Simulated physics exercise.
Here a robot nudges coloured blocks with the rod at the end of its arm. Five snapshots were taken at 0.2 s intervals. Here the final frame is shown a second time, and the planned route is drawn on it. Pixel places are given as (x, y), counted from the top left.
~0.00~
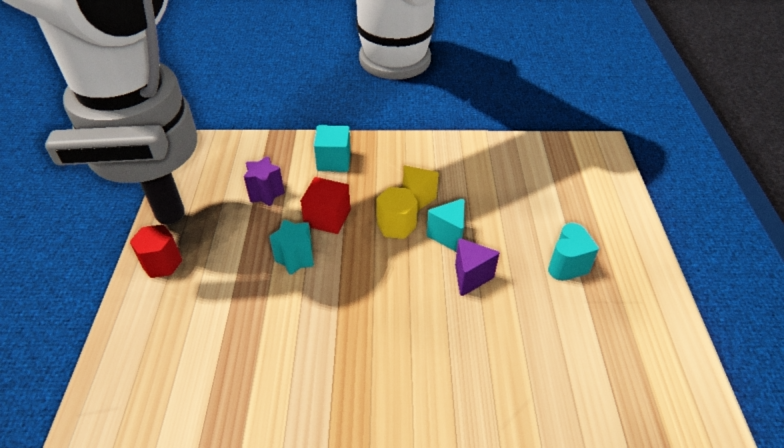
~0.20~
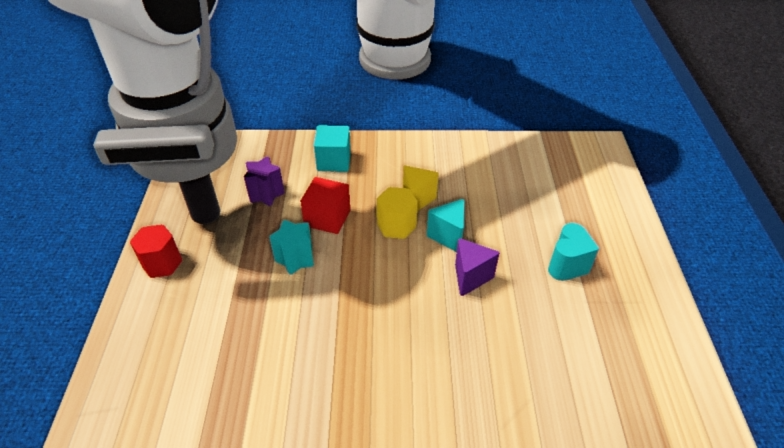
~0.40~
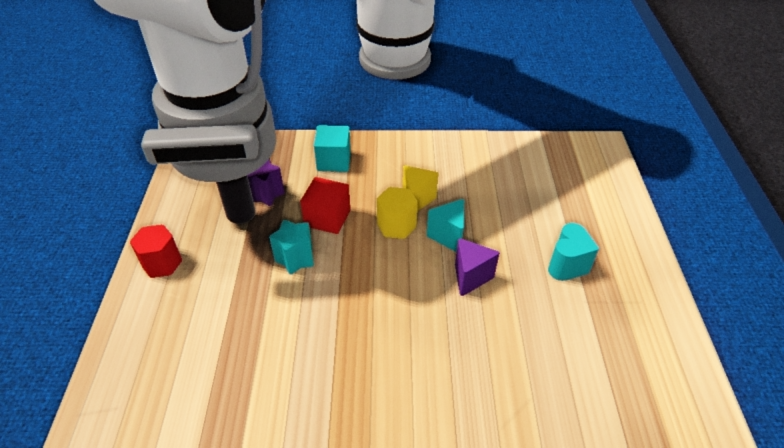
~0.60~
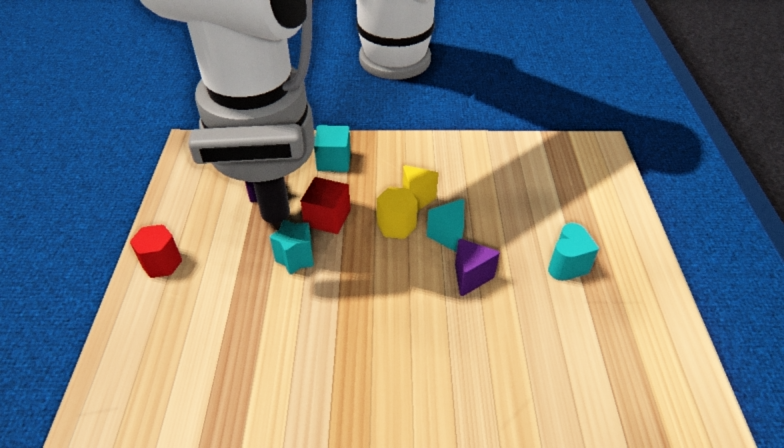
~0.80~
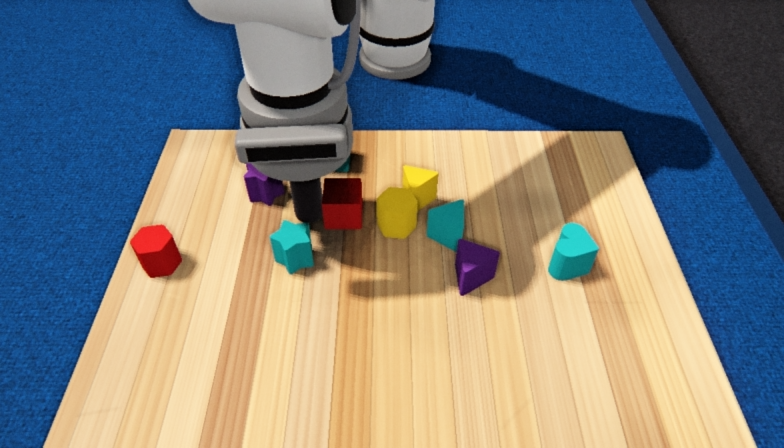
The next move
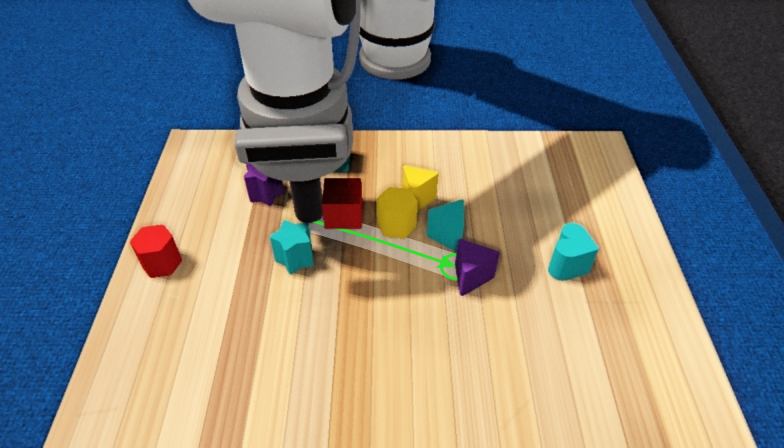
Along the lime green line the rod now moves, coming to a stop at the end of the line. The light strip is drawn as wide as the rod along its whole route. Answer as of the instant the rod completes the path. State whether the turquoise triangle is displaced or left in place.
Here the turquoise triangle stays on its spot.
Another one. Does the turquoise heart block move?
No
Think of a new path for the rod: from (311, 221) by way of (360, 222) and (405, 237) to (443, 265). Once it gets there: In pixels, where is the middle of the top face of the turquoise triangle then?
Just about (472, 219).
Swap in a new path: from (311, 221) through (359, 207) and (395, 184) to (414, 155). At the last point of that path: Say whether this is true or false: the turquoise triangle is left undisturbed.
That is false.
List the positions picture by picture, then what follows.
In the first frame, lower end of the rod (171, 215), tops of blocks, red four-sided block (325, 192), yellow hexagonal block (397, 200), yellow triangle (418, 175), turquoise triangle (451, 212), purple triangle (475, 254), turquoise heart block (576, 240).
In the second frame, rod (206, 215), blocks as before.
In the third frame, rod (241, 215), blocks as before.
In the fourth frame, rod (276, 214), blocks as before.
In the fifth frame, rod (310, 214), red four-sided block (342, 190), yellow hexagonal block (397, 200), yellow triangle (418, 175), turquoise triangle (451, 212), purple triangle (475, 254), turquoise heart block (576, 240).
The drawn path runs from (311, 221) directly to (457, 267).
On the path given first. One third of the way, rod (358, 228); red four-sided block (375, 188), turned 60° anticlockwise; yellow hexagonal block (412, 200), turned 25° clockwise; yellow triangle (421, 174), turned 15° anticlockwise.
Two thirds of the way, rod (407, 243); red four-sided block (377, 188), turned 65° anticlockwise; yellow hexagonal block (415, 200), turned 20° clockwise; yellow triangle (421, 174), turned 20° anticlockwise.
At the end, rod (458, 260); red four-sided block (377, 188), turned 65° anticlockwise; yellow hexagonal block (415, 200), turned 20° clockwise; yellow triangle (421, 174), turned 20° anticlockwise; turquoise triangle not moved; purple triangle (485, 259), turned 30° clockwise; turquoise heart block not moved.
